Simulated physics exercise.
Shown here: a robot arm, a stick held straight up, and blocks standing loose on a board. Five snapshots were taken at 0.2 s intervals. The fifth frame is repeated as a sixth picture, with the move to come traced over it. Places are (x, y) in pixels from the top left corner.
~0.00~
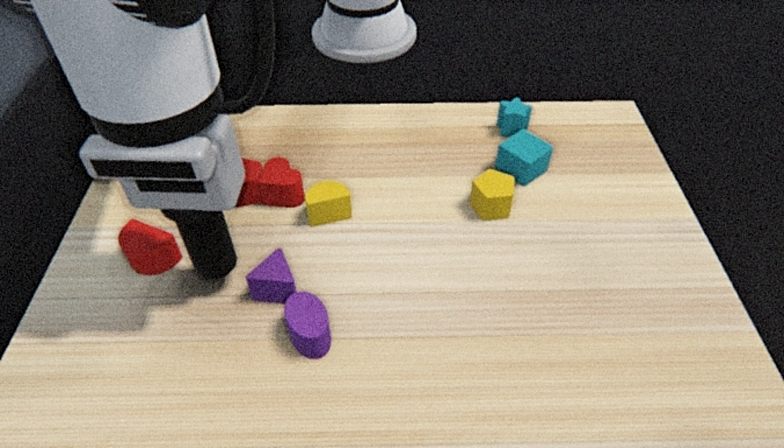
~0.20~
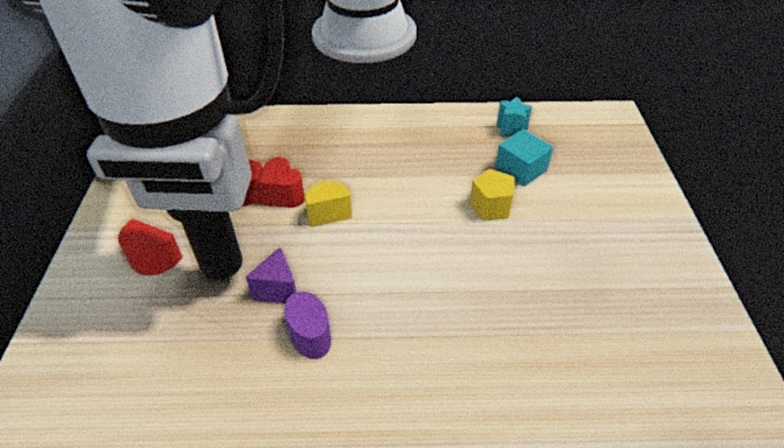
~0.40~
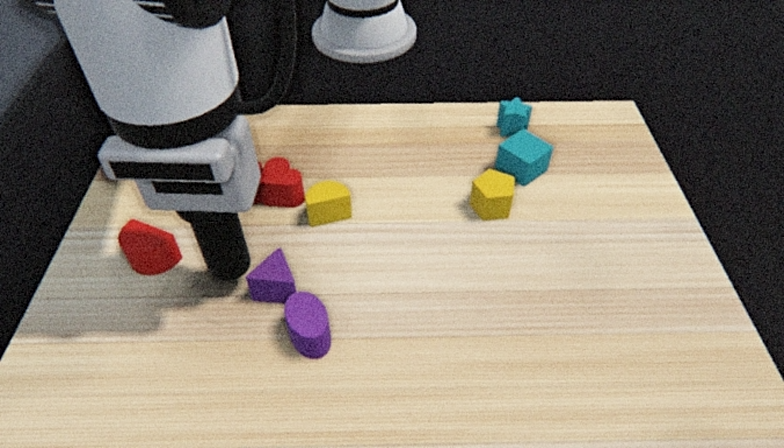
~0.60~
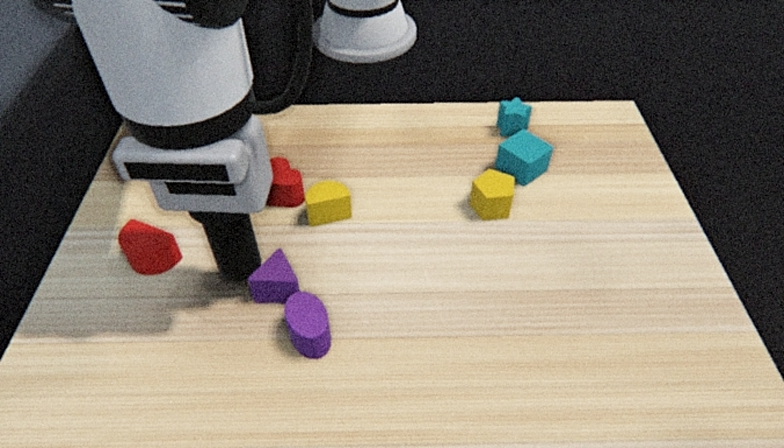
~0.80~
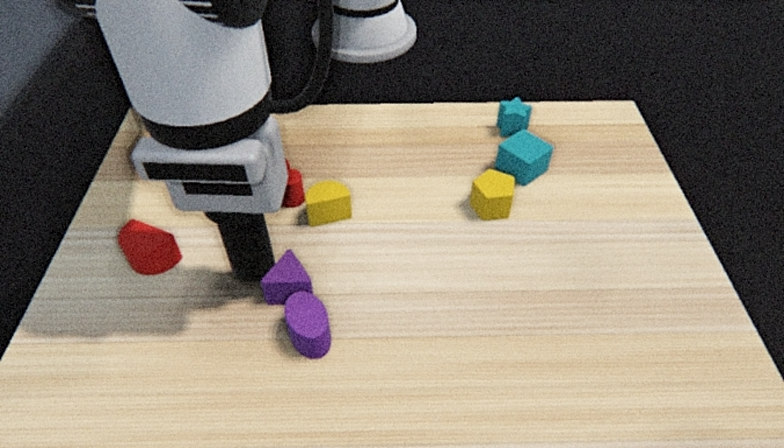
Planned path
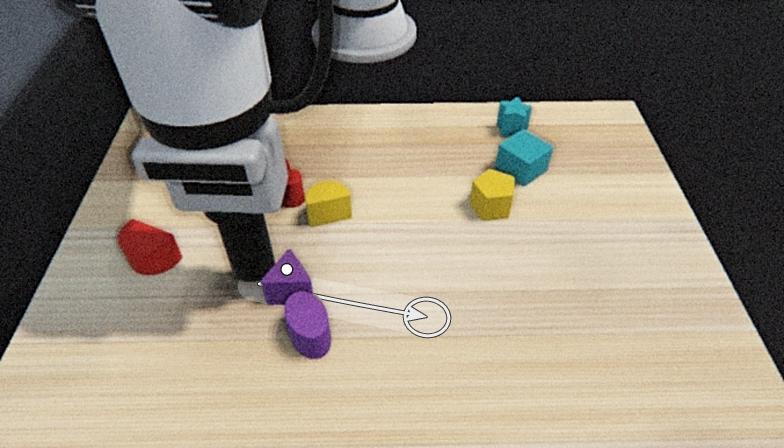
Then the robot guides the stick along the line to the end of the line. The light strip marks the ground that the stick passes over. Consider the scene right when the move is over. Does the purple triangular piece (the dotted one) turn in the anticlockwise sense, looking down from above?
Yes.
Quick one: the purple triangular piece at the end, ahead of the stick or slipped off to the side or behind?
At that point it is up front.
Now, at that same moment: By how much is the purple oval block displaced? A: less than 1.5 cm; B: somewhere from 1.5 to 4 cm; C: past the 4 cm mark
The correct letter is A.
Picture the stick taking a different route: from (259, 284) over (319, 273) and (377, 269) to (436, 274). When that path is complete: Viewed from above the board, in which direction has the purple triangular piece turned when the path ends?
It twists with the clock when seen from above.
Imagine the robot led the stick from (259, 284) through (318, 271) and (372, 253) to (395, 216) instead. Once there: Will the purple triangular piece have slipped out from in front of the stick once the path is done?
Yes - that is the case.
Drawn move, from (259, 284) to (427, 317); the dot is on the purple triangular piece.
On the path given first. One third of the way, stick at (310, 279); purple triangular piece at (346, 280).
Two thirds of the way, stick at (369, 290); purple triangular piece at (407, 288), turned 20° anticlockwise.
At the end, stick at (428, 301); purple triangular piece at (468, 298), turned 25° anticlockwise; purple oval block still.
